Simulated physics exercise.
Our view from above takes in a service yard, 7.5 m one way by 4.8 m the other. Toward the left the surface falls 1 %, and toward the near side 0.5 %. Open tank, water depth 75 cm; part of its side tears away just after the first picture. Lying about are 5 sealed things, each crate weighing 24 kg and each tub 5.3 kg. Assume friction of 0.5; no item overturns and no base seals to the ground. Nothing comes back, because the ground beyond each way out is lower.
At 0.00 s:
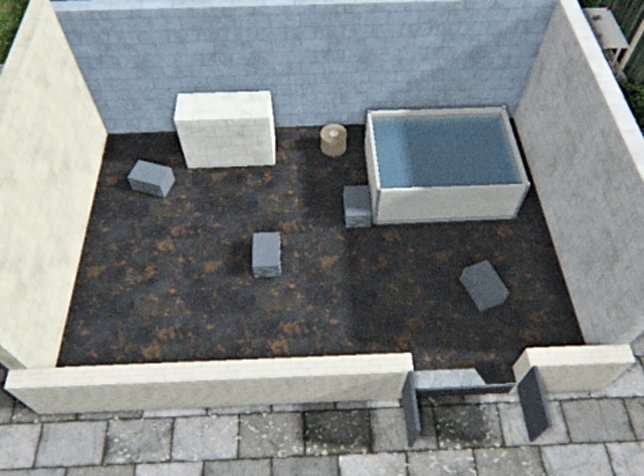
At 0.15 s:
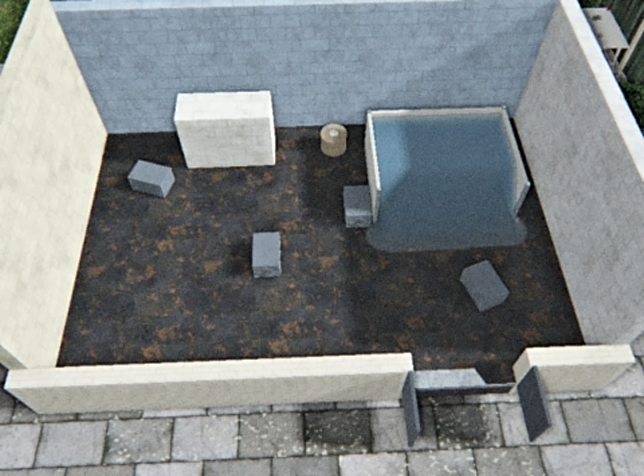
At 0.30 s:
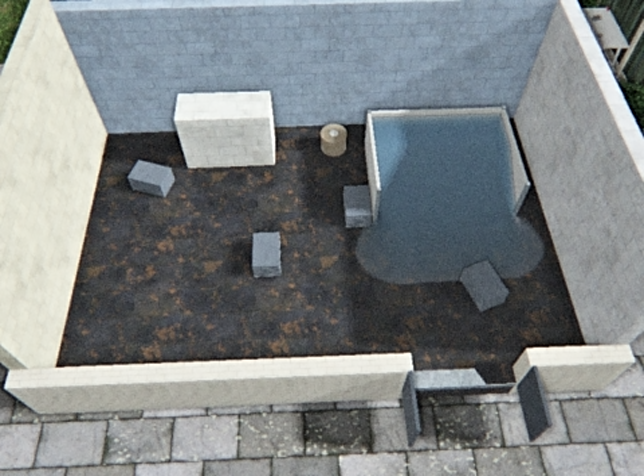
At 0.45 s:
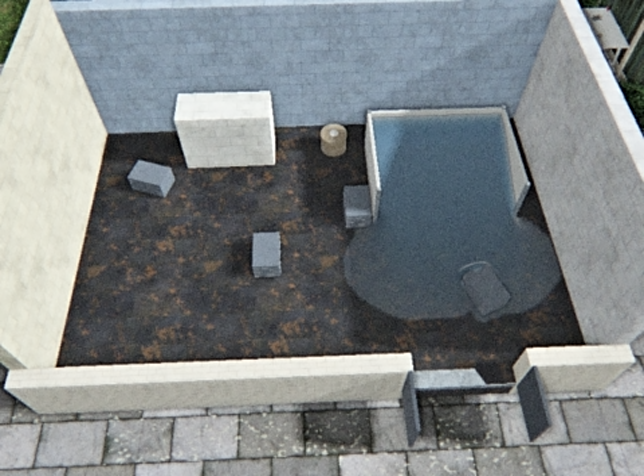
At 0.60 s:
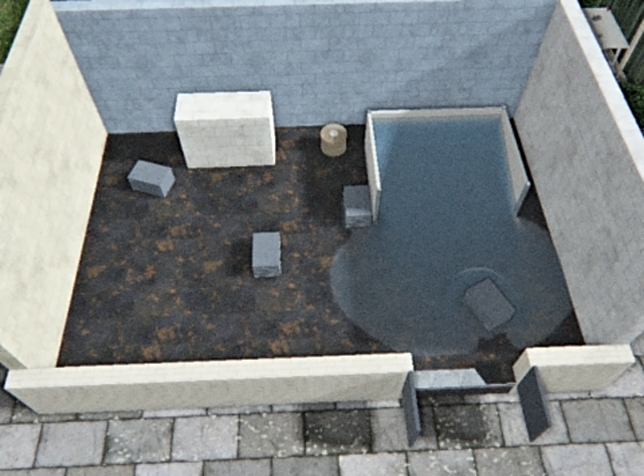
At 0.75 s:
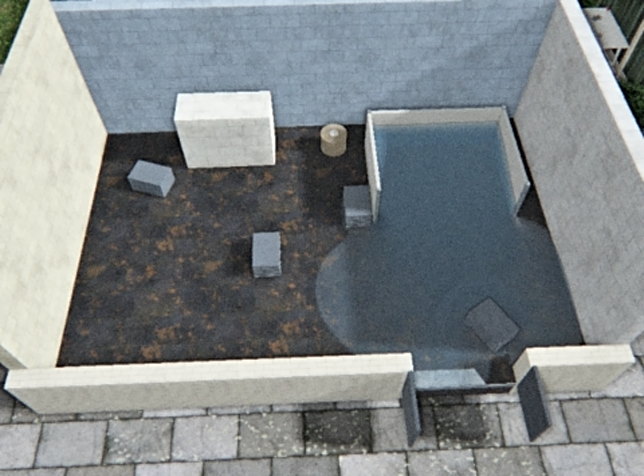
Water pouring from an open tank as its near side gives way, spreading across the dark yard floor and nudging a grey crate.
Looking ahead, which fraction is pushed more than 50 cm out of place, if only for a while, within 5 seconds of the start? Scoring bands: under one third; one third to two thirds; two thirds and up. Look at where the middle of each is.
Fewer than a third of them move that far.
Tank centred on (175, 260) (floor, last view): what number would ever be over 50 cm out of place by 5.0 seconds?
That would give 2.
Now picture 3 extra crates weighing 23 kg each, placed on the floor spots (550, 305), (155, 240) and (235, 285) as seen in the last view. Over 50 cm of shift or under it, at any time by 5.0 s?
The first comes out beyond the limit, the second within the limit, the third within the limit.
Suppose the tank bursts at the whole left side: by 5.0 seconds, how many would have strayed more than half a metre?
In that case 4 of them.
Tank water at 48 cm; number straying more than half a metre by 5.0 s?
The count would be 1.
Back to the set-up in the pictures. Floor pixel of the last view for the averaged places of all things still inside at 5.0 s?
Averaged position, last view: Near pixel (278, 199).
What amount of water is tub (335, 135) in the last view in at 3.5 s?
Depth: Near 0 cm.
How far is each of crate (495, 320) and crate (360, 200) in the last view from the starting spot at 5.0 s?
Going through them in turn, the first is washed out and the second is 0 cm.
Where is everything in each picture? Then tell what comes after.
In the first picture, a crate at (486, 280), on the bottom; a crate at (266, 249), on the bottom; water covers 3.6 m2; 0 of 5 have shifted.
In the second picture, a crate at (486, 280) rests on the ground; a crate at (266, 249), on the bottom; 4.9 m2 under water; 0 of 5 have shifted.
In the third picture, a crate at (486, 280) rests on the ground; a crate at (266, 249), on the bottom; 6.5 m2 under water; 0 of 5 have shifted.
In the fourth picture, a crate at (488, 285), on the bottom, 7 cm from its start; a crate at (266, 249) rests on the ground; water covers 8.4 m2; 1 of 5 have shifted.
In the fifth picture, a crate at (491, 300), on the bottom, 33 cm from its start; a crate at (266, 249) rests on the ground; 10.3 m2 under water; 1 of 5 have shifted.
In the sixth picture, a crate at (494, 320), on the bottom, 64 cm from its start; a crate at (266, 249) rests on the ground; water covers 12.2 m2; 1 of 5 have shifted.
After 1.1 s 1 of 5 are over 50 cm from their spots; 0 afloat.
After 2.2 s 1 of 5 are over 50 cm from their spots; 0 afloat.
After 3.5 s 1 of 5 are over 50 cm from their spots; 0 afloat.
After 5.0 s 1 of 5 are over 50 cm from their spots, and 1 have been at some point; 0 afloat.
